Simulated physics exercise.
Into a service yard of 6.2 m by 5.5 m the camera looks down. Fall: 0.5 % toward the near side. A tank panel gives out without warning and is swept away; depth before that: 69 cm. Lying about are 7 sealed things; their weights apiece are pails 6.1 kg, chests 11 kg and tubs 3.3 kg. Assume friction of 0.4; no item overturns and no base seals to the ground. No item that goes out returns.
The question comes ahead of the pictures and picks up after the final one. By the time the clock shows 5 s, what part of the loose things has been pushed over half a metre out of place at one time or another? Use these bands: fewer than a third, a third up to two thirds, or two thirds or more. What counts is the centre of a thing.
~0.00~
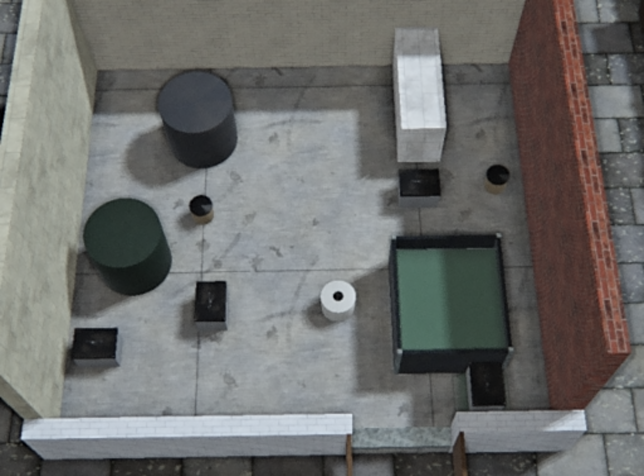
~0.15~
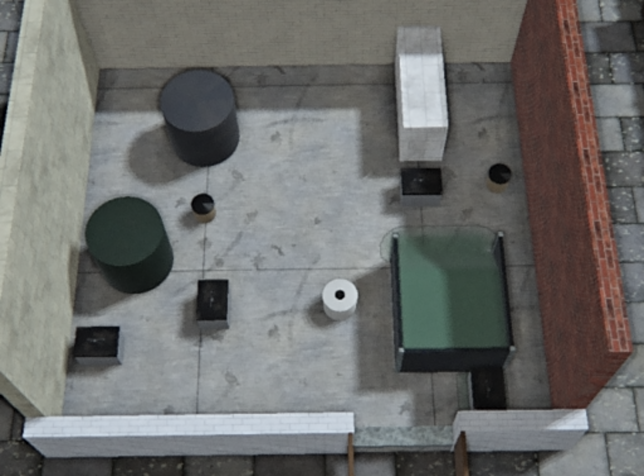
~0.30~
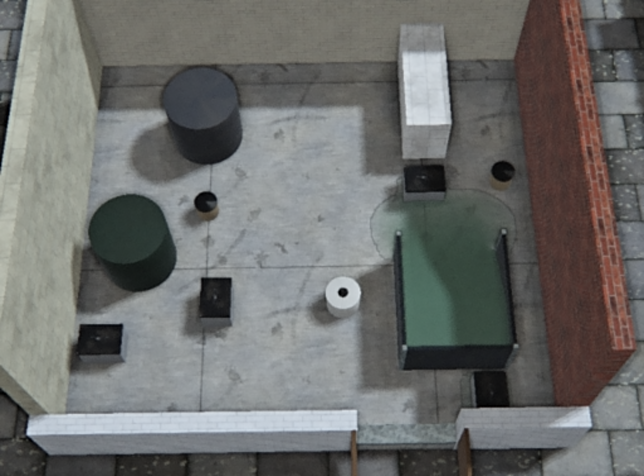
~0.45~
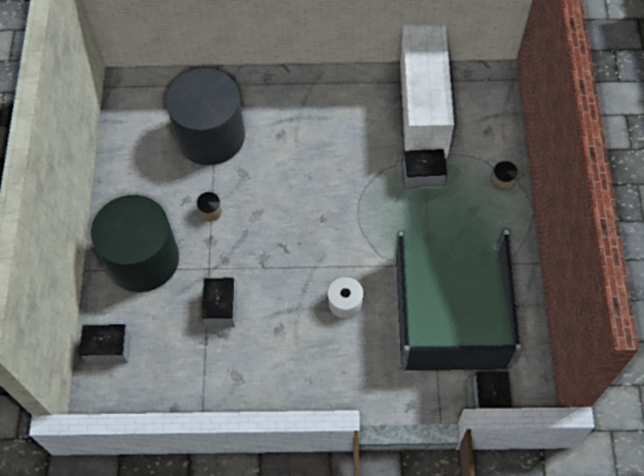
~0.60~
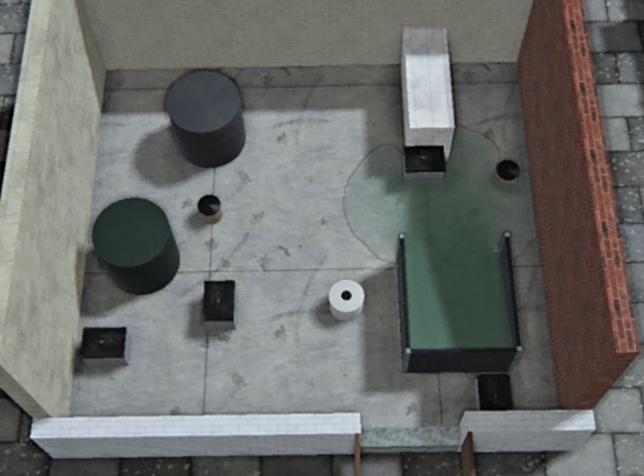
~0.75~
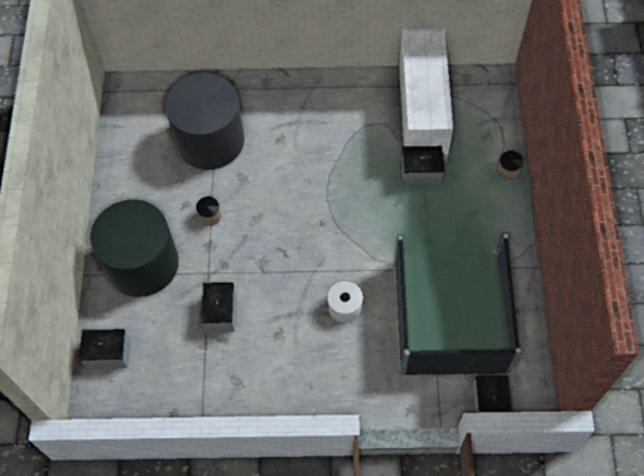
It falls in fewer than a third.
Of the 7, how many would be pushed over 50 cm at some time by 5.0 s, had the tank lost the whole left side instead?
4.
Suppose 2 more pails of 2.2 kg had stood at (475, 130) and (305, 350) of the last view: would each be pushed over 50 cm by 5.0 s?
First goes beyond, then stays inside.
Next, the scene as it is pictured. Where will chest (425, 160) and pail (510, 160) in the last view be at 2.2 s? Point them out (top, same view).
Around (359, 136) and (471, 49).
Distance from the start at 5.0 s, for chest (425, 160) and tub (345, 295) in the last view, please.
Distances: 300 cm; 0 cm.
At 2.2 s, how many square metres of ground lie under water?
Wet: Near 14 m2.
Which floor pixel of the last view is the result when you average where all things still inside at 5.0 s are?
I'd put it close to (298, 279) in the last view.
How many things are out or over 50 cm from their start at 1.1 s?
Count: 1.
After 1.1 s 1 of 7 are over 50 cm from their spots; 1 afloat.
After 2.2 s 2 of 7 are over 50 cm from their spots; 1 afloat.
After 3.5 s 1 of 7 are over 50 cm from their spots; 2 afloat.
After 5.0 s 2 of 7 are over 50 cm from their spots, and 2 have been at some point; 2 afloat.
